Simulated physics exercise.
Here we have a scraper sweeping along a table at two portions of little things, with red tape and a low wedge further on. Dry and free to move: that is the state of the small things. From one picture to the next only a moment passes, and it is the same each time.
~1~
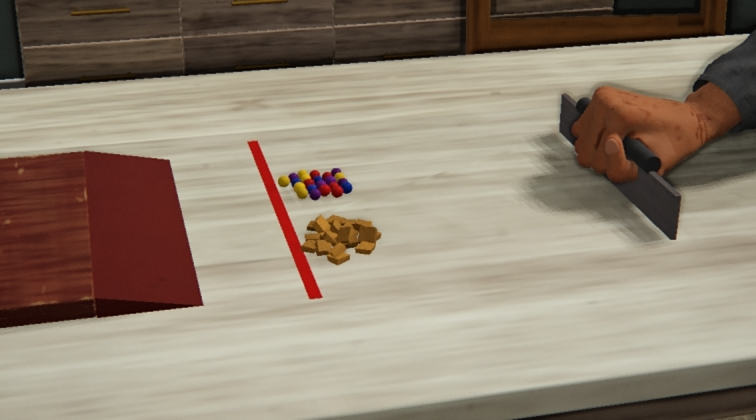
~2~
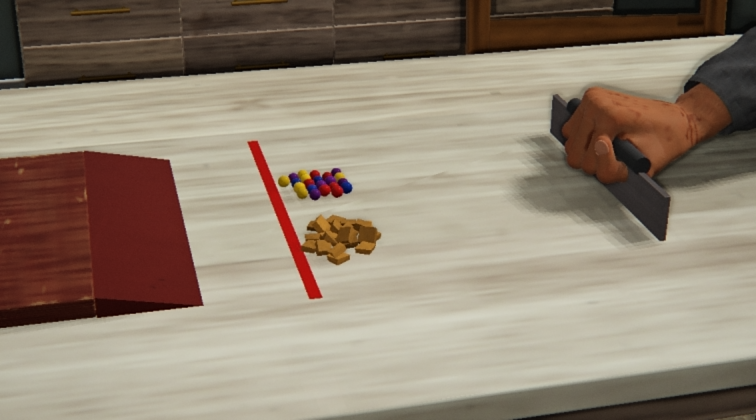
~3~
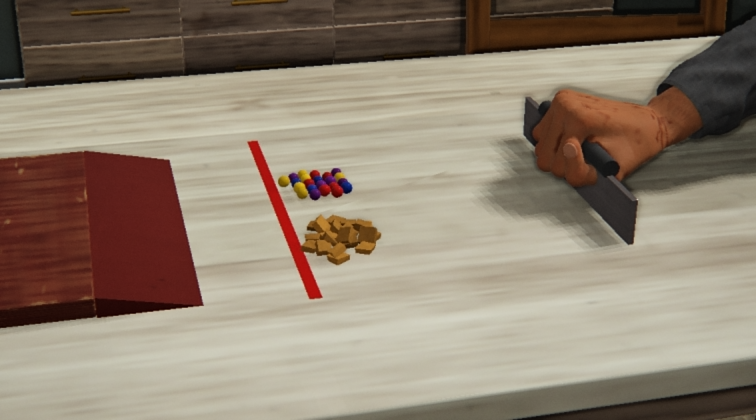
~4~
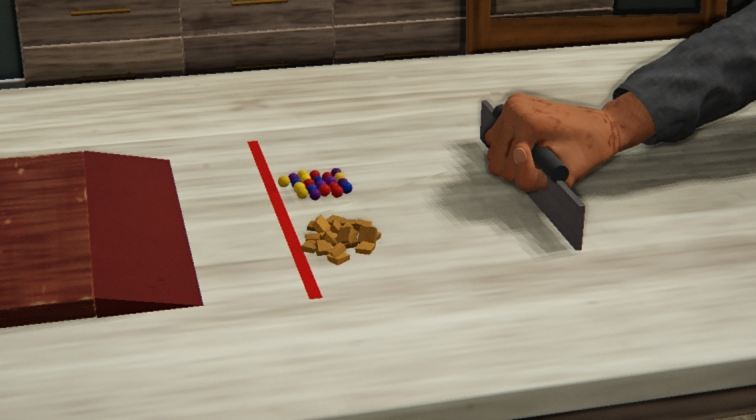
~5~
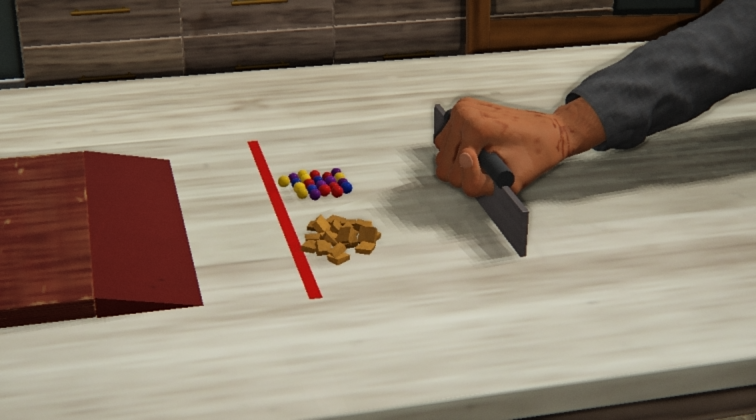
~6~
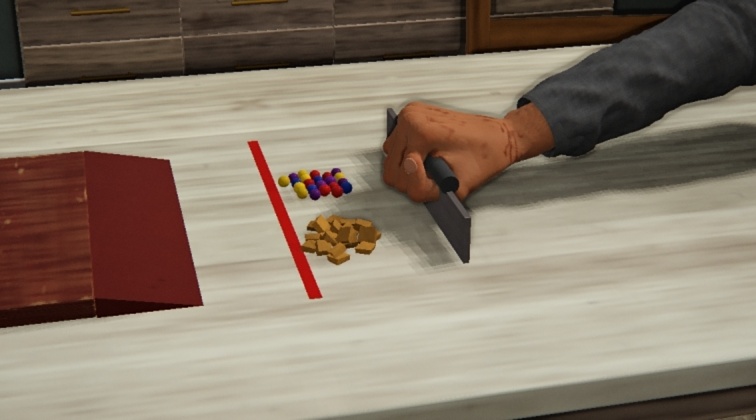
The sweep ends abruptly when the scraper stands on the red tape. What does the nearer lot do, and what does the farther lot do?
Looking at the nearer lot, it stops under the top; the Farther lot climbs at least partly.
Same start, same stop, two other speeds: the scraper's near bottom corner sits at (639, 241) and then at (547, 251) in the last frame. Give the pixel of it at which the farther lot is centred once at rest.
Around (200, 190), then around (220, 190).
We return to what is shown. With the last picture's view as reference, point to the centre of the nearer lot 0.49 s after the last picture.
Close to (186, 257).
Then, 0.10 s after the last picture, scraper still moving, near (332, 166); nearer lot all short of the ramp; farther lot all short of the ramp.
Then, 0.21 s after the last picture, scraper stopped at the red tape; nearer lot all short of the ramp; farther lot all short of the ramp.
Then, 0.49 s after the last picture, scraper stopped at the red tape; nearer lot about half on the ramp, about half short of the ramp; farther lot about half past the top, about half on the ramp.
By the end, scraper stopped at the red tape; nearer lot none past the top, about half on the ramp, about half short of the ramp; farther lot nearly all past the top, a small part short of the ramp.
